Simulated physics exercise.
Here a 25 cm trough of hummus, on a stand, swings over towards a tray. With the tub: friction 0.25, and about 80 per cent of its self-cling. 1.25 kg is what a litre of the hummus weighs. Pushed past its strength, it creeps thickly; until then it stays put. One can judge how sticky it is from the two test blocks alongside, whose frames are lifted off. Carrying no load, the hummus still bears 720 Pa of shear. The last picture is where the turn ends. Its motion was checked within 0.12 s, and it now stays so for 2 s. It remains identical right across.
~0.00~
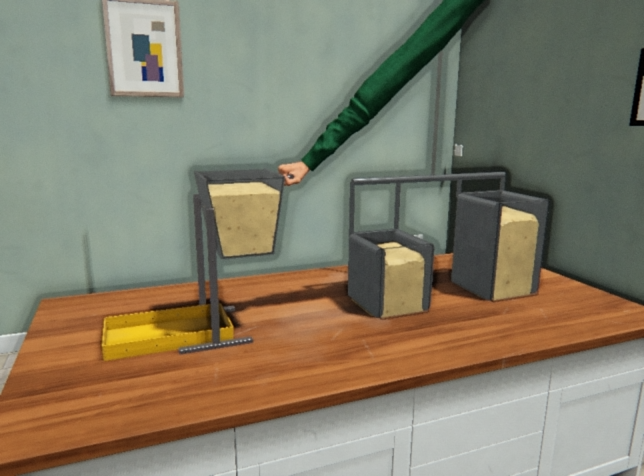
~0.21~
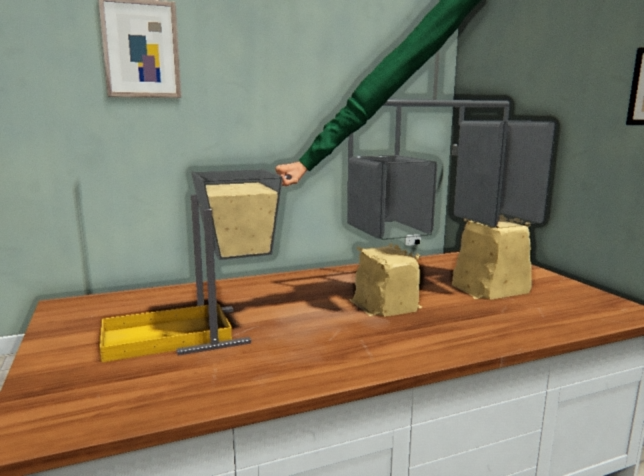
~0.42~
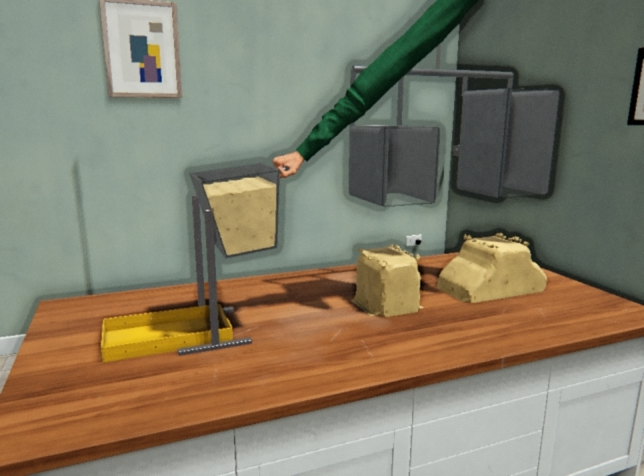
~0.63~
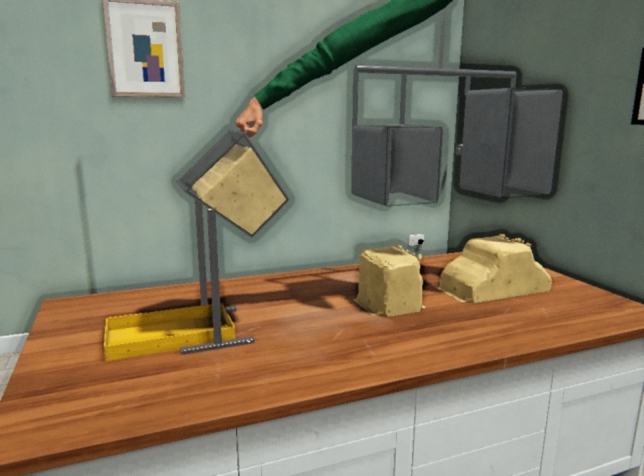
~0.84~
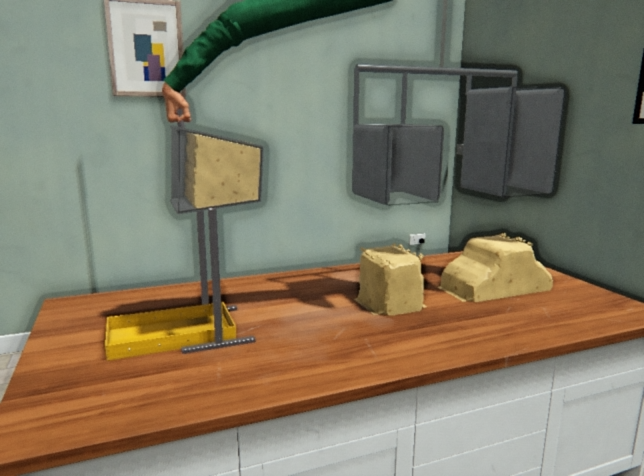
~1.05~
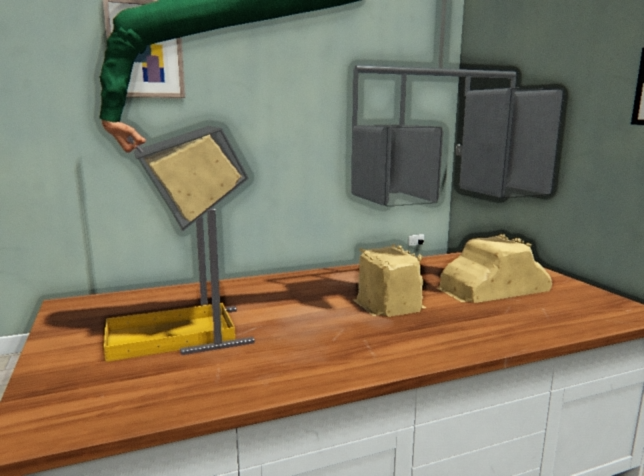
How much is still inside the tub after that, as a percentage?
Close to 0 % is still inside the tub.
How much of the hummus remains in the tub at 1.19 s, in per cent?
About 65 %.
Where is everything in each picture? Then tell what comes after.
The first frame shows handle-side rim at (282, 177), tilt 0 degrees; top of the hummus at (214, 195); blocks stand 22 cm, 35 cm (left to right).
The second frame shows handle-side rim at (280, 177), tilt 0 degrees; top of the hummus at (212, 195); blocks stand 22 cm, 31 cm (left to right).
The third frame shows handle-side rim at (277, 170), tilt 6 degrees; top of the hummus at (271, 186); blocks stand 21 cm, 22 cm (left to right).
The fourth frame shows handle-side rim at (242, 134), tilt 42 degrees; top of the hummus at (249, 151); blocks stand 21 cm, 21 cm (left to right).
The fifth frame shows handle-side rim at (178, 131), tilt 86 degrees; top of the hummus at (196, 137); blocks stand 21 cm, 21 cm (left to right).
The sixth frame shows handle-side rim at (138, 159), tilt 117 degrees; top of the hummus at (207, 138); blocks stand 21 cm, 21 cm (left to right).
After 1.19 s, the tub is at 117 degrees and holds 67 %.
After 1.36 s, the tub is at 117 degrees and holds 0 %.
After 1.53 s, the tub is at 117 degrees and holds 0 %.
After 1.70 s, the tub is at 117 degrees and holds 0 %.
After 3.05 s, at the end, the tub is at 117 degrees and holds 0 %.
